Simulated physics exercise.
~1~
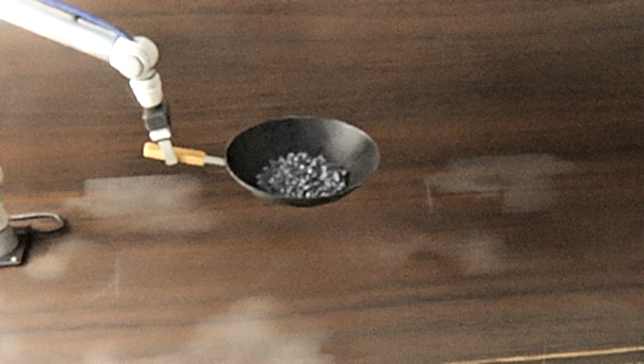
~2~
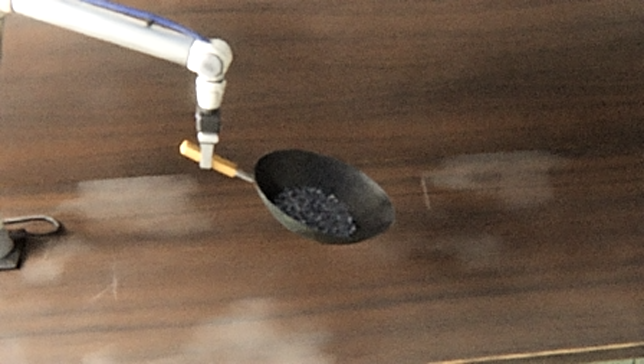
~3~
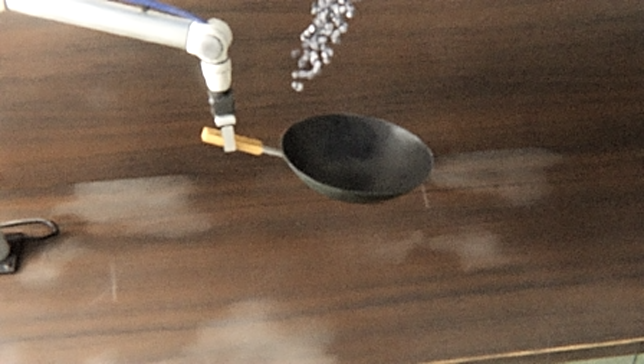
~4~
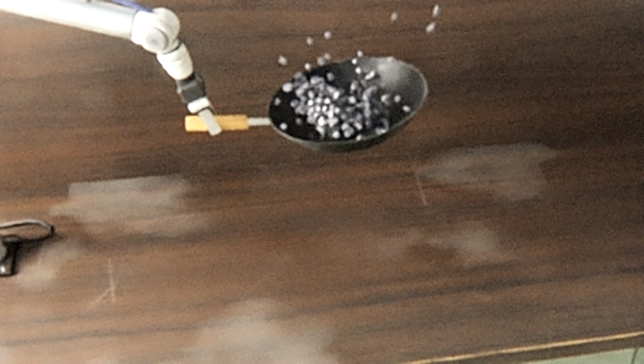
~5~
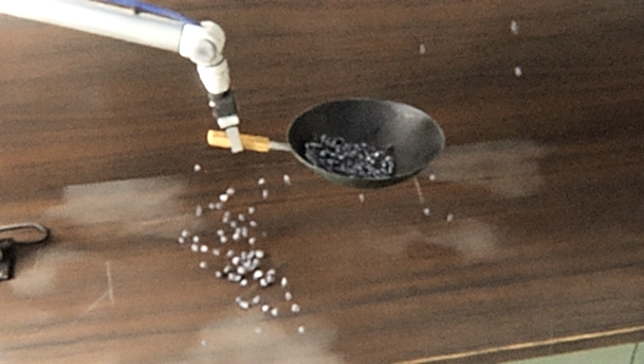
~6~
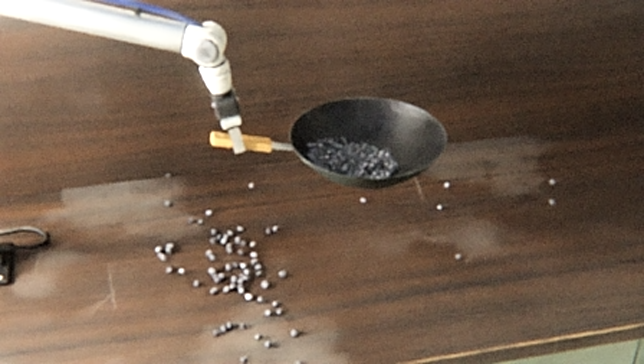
A robot arm tossed a heap of small dark pebbles high out of a black wok and caught most of them, but a good many spilled and scattered across the brown wooden surface, leaving the wok upright and still partly filled.
